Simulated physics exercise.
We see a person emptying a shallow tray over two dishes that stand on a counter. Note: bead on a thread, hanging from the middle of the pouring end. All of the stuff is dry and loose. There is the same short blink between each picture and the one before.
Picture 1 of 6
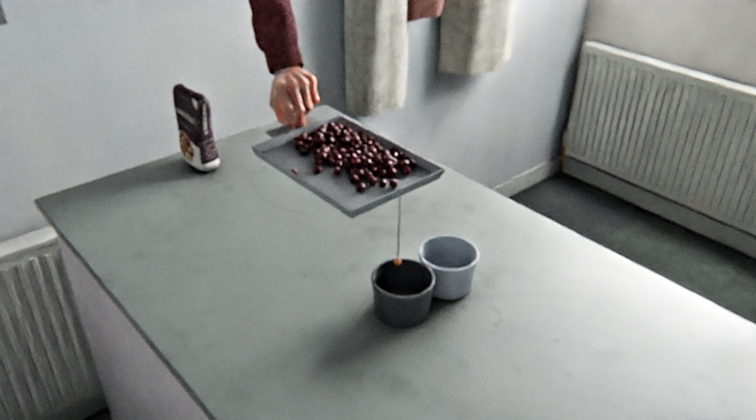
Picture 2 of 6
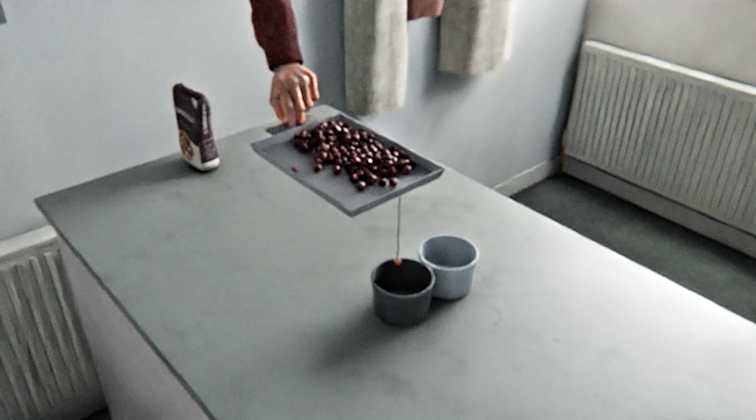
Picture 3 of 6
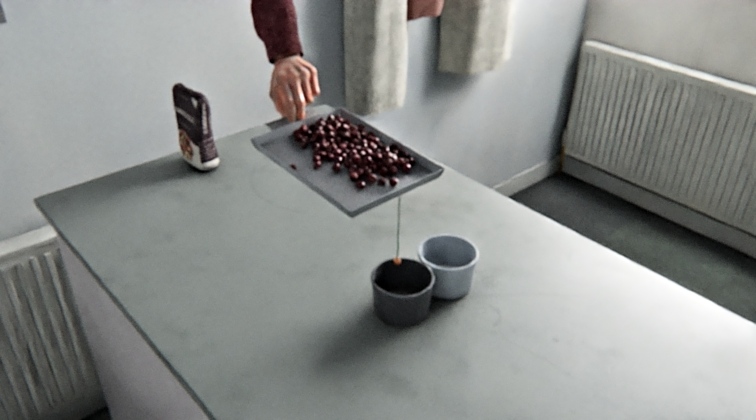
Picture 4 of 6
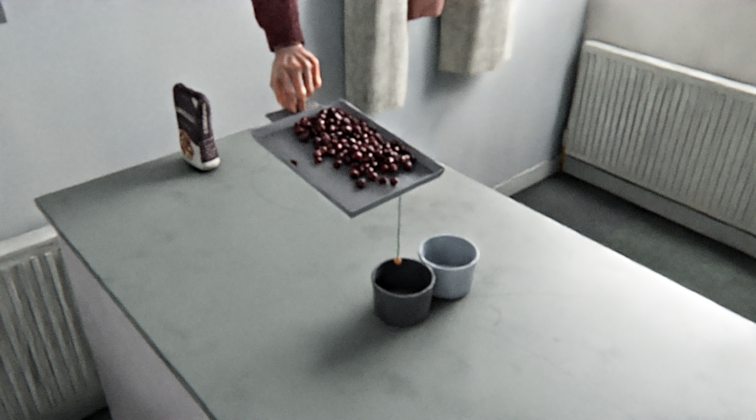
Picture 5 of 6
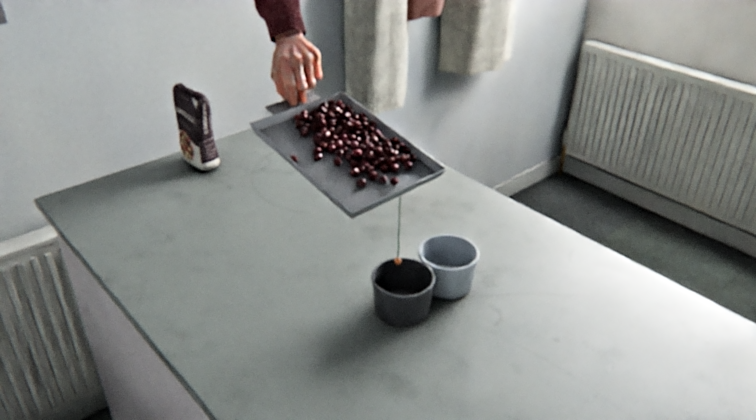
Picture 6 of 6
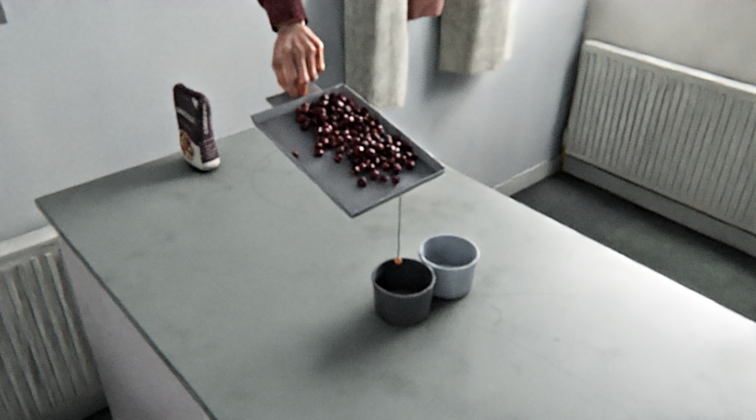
A hand held a shallow gray tray of dark dried cherries above two small dishes on a counter, then slowly raised its back end, tilting the tray a little while the cherries stayed on it.
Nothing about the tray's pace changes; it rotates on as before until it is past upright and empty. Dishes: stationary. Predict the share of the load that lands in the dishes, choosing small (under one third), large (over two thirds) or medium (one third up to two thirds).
Small.
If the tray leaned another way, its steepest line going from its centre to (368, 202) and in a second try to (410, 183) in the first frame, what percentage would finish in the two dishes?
The first try gives close to 20 per cent, the second close to 80 per cent.
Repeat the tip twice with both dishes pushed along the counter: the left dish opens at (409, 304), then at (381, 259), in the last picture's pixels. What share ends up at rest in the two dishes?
Trial 1 near 80 percent, trial 2 near 0 percent.
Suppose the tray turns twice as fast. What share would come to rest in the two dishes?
Roughly 20 %.
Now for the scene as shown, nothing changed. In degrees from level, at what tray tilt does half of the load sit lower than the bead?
I'd say it is tilted about 95°.
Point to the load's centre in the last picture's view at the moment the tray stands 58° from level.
I'd put it at about (389, 161).
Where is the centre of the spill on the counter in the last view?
Near (431, 347).
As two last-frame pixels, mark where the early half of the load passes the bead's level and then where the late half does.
(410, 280) first, (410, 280) later.
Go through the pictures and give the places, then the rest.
Corners of the pouring end (351, 208) and (441, 169), level; middle of the load (350, 152), dried cherries; left dish (424, 305); right dish (469, 278); bead on its thread (398, 262), in the first picture.
Corners of the pouring end (351, 208) and (441, 168), level; middle of the load (350, 150), in the second picture.
Corners of the pouring end (351, 208) and (441, 168), tipped barely, level across its low end; middle of the load (350, 147), in the third picture.
Corners of the pouring end (352, 209) and (442, 168), tipped a little, level across its low end; middle of the load (351, 142), in the fourth picture.
Corners of the pouring end (352, 210) and (442, 168), tipped a little, level across its low end; middle of the load (352, 138), in the fifth picture.
Corners of the pouring end (353, 210) and (443, 168), tipped a little, level across its low end; middle of the load (353, 134); left dish (424, 304); right dish (469, 277), in the sixth picture.
Just after the last frame, tray tipped steeply; almost all on the tray; just a few outside both; just a few in the air.
A moment on, tray tipped right over; roughly a quarter on the tray; about a tenth in the left dish; just a few in the right dish; roughly a quarter outside both; roughly a third in the air.
Further on, tray tipped past a quarter turn; roughly a quarter in the left dish; just a few in the right dish; the larger part outside both.
When it is over, tray tipped past a quarter turn; roughly a quarter in the left dish; just a few in the right dish; the larger part outside both.
